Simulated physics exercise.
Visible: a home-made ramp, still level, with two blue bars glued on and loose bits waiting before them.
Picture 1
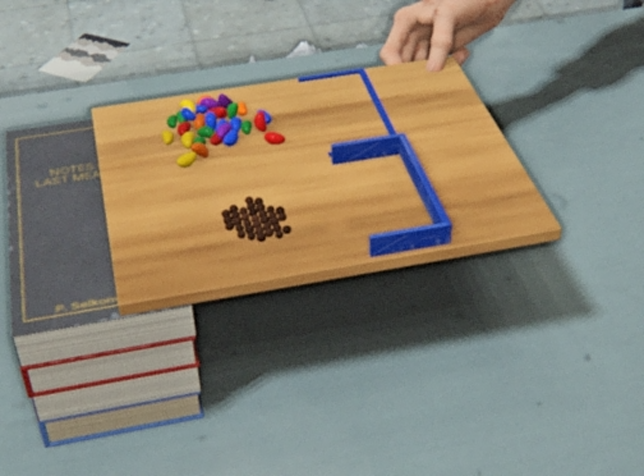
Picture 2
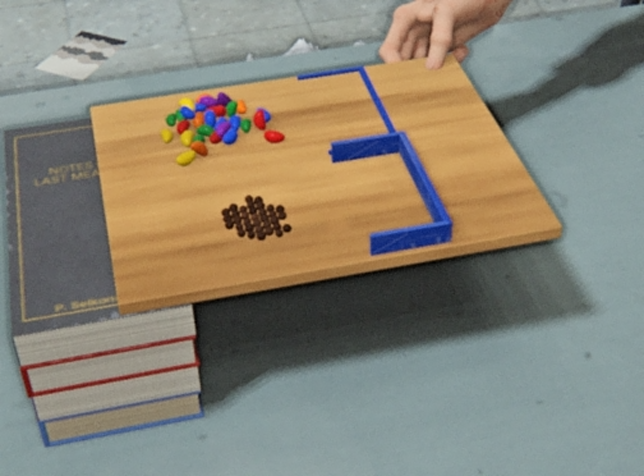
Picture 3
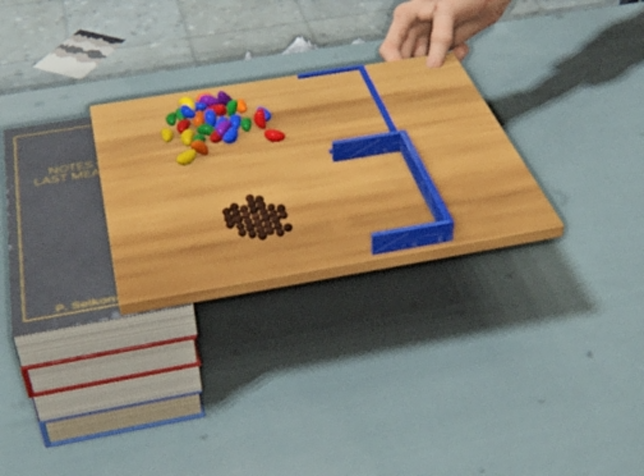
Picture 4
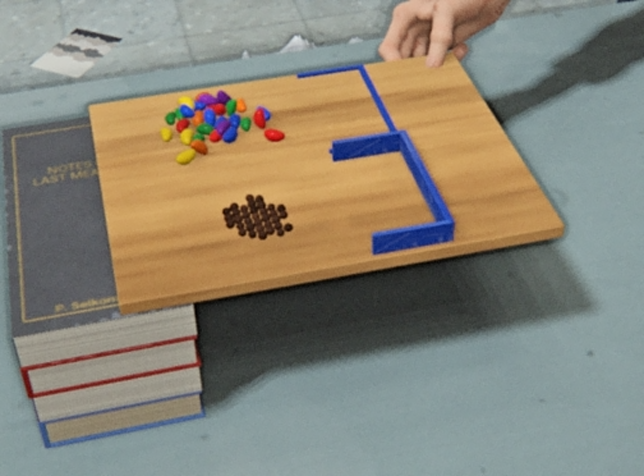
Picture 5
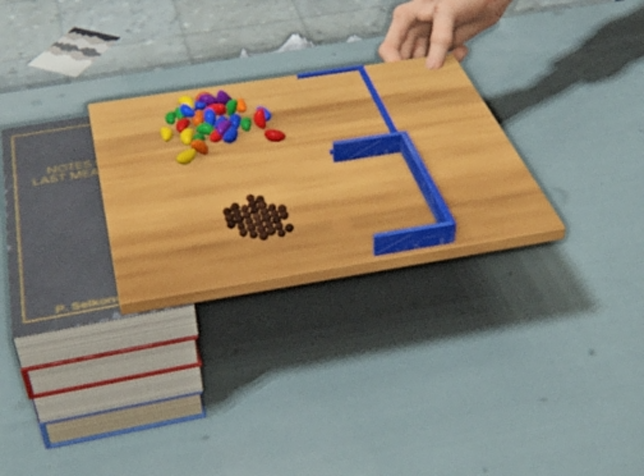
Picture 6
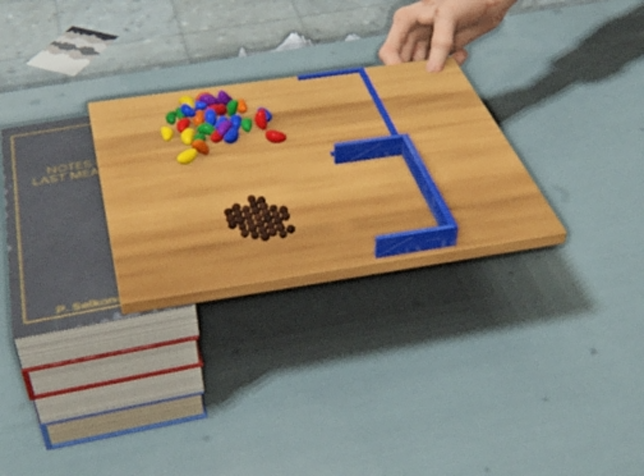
In the video, a hand holds the far right edge of a wooden board resting on stacked books, with colourful candies, small dark balls and blue bars on top; the board's right side lowers very slightly while the pieces stay put.
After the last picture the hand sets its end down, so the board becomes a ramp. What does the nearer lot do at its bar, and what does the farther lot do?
As I see it, nearer lot: Confined; farther lot: Not confined.
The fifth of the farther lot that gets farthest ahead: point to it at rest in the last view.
Around (505, 202).
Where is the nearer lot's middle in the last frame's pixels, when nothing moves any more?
Centre at rest, last picture: Close to (396, 267).
Then, 0.73 s past the last view, board sloping at 14°; nearer lot on its way down; farther lot where it was.
Then, 1.38 s past the last view, board sloping at 25°; nearer lot has reached its bar; farther lot has reached its bar.
Then, 1.93 s past the last view, board resting at 25°; nearer lot has reached its bar; farther lot about two thirds past its bar.
Finally, board resting at 25°; nearer lot gathered behind its bar; farther lot about two thirds past its bar.
